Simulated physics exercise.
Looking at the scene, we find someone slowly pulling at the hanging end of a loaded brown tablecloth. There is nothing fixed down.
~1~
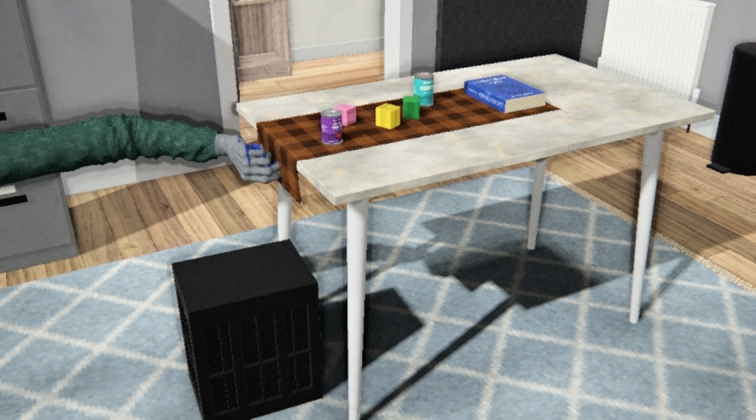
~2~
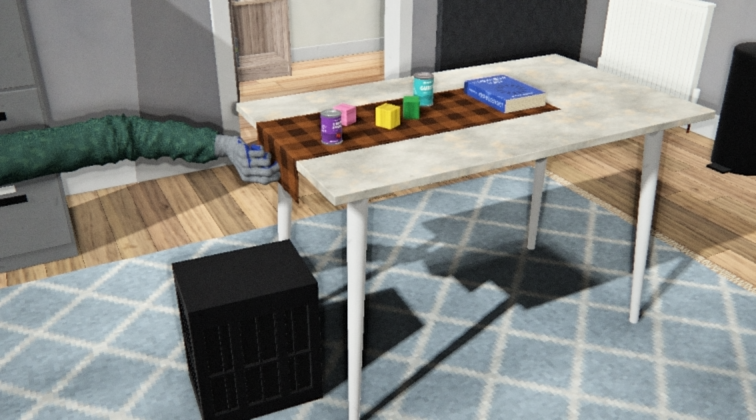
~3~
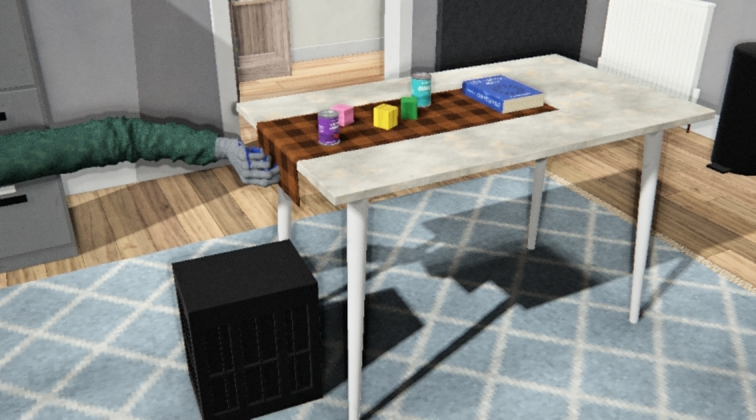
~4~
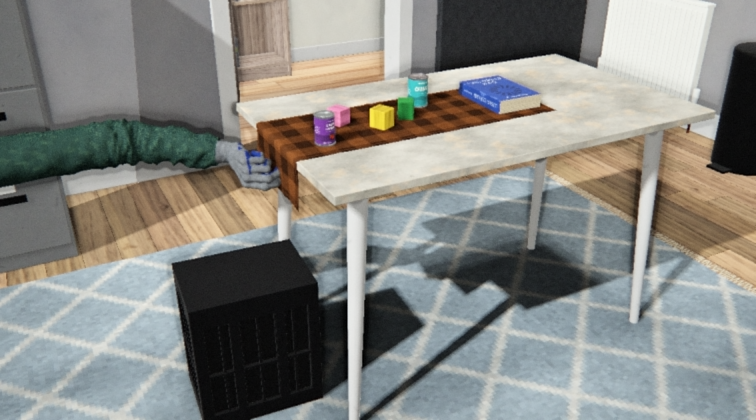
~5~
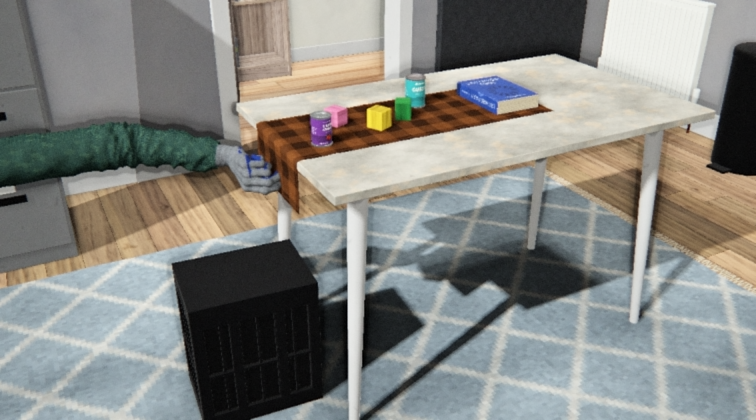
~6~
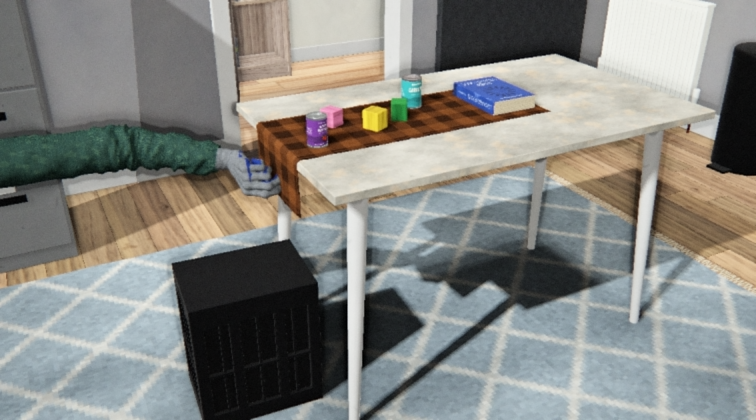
A gloved hand in a green sleeve slowly pulled the hanging end of a brown checked cloth downward, and the cans, small cubes and blue book on it slid slightly left across the table.
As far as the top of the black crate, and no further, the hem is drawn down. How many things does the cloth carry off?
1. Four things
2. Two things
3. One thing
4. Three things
Answer: 2.
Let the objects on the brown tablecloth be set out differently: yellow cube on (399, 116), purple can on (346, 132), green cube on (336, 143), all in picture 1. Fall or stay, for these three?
For the yellow cube it's staying, for the purple can it's falling, for the green cube it's falling.
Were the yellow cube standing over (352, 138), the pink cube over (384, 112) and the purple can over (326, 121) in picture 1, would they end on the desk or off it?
Result - yellow cube lost; pink cube retained; purple can lost.
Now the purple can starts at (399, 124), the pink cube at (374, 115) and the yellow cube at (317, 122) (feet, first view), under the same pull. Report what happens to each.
Here's what happens: The purple can remains aboard, the pink cube remains aboard, the yellow cube leaves its perch.
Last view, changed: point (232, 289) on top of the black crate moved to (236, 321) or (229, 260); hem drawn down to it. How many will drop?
The count would be 3 and then 1.
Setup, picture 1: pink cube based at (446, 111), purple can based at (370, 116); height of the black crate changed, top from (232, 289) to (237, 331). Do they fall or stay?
So the pink cube stays there, and the purple can leaves.
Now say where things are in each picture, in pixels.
In the first picture, hem (301, 204); purple can (331, 112); pink cube (345, 107); yellow cube (388, 107); green cube (412, 99); turquoise can (424, 75); top of the crate (232, 289).
In the second picture, hem (299, 205); purple can (331, 112).
In the third picture, hem (300, 207); pink cube (342, 107).
In the fourth picture, hem (299, 212); yellow cube (382, 108); top of the crate (232, 289).
In the fifth picture, hem (300, 215); green cube (403, 100).
In the sixth picture, hem (302, 218); purple can (316, 115); pink cube (331, 109); yellow cube (375, 109); green cube (400, 101); turquoise can (412, 77).
Soon after, hem near (280, 227); purple can gone.
After that, hem on the crate; purple can and pink cube gone.
In the end, hem on the crate; purple can and pink cube gone. The answer is two.
